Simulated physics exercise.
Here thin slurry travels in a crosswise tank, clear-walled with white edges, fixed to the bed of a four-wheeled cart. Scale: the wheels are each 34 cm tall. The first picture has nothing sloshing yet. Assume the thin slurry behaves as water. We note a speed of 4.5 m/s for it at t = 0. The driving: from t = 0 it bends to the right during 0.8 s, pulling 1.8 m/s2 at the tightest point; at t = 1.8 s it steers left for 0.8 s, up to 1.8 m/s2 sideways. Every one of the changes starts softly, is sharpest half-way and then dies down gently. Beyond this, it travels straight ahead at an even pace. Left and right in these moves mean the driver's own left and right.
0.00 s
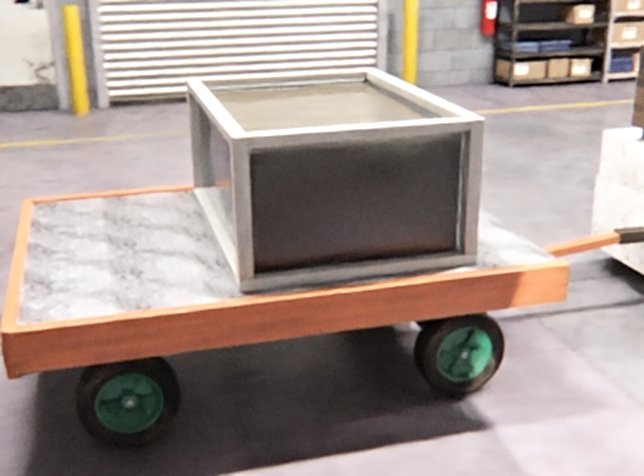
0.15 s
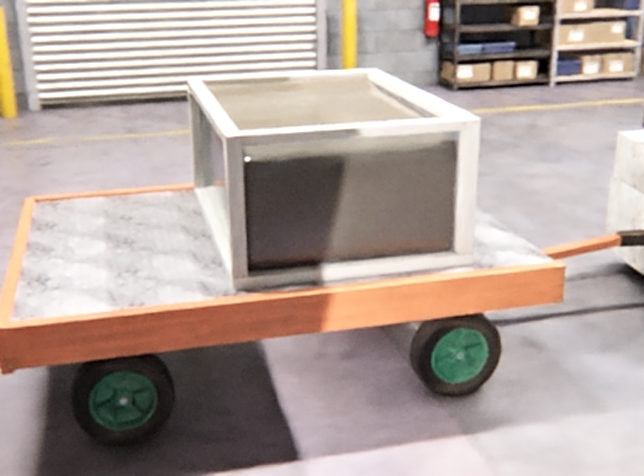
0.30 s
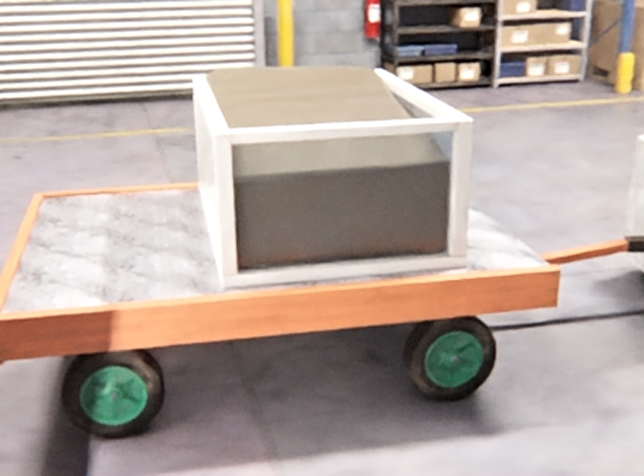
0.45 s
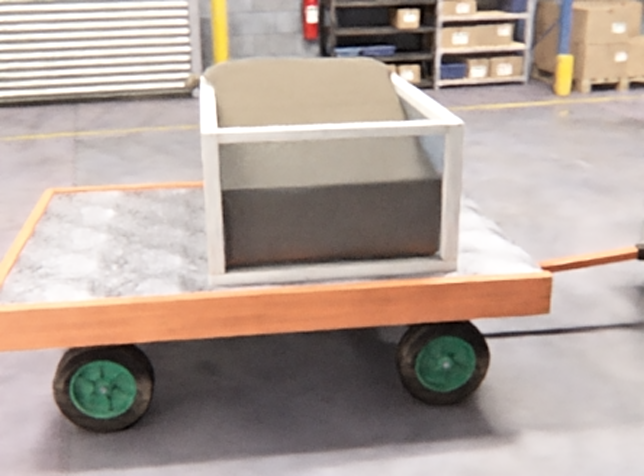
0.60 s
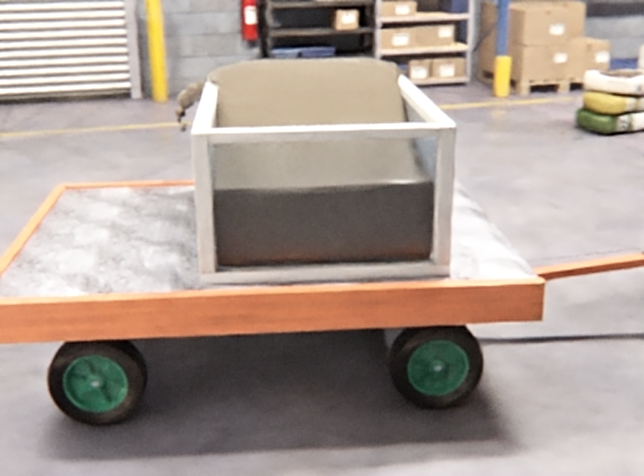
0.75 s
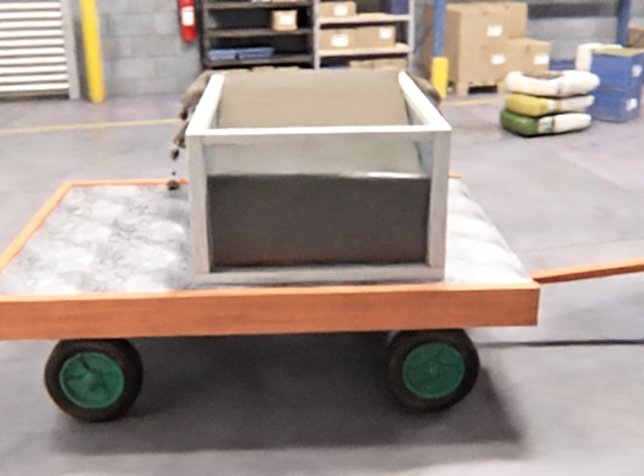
Thin slurry lies almost flat in a clear-walled, white-edged tank on an orange-rimmed cart rolling through a warehouse on green-hubbed wheels. It climbs steeply up the far side while dropping along the near wall, then spills over the far edge as its slope eases somewhat.
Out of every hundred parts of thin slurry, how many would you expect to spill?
About 20 in every hundred.
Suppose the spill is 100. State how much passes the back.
About 10 percent.
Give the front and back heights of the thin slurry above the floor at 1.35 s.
About 38 cm in front and 38 cm behind.
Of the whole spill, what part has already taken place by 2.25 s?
Around 40 percent of it.
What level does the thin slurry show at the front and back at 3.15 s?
Some 38 cm in front and some 36 cm behind.
By 1.35 s front 38 cm, middle 39 cm, back 38 cm above the floor; the loss stands at 6 per cent, over the far side.
By 2.25 s front 41 cm, middle 40 cm, back 39 cm above the floor; the loss stands at 8 per cent, over the far side.
By 3.15 s front 39 cm, middle 39 cm, back 36 cm above the floor; the loss stands at 15 per cent, over the near side and the far side.
By 5.59 s the loss stands at 20 per cent, over the near side and the far side, 68 of 339 litres.
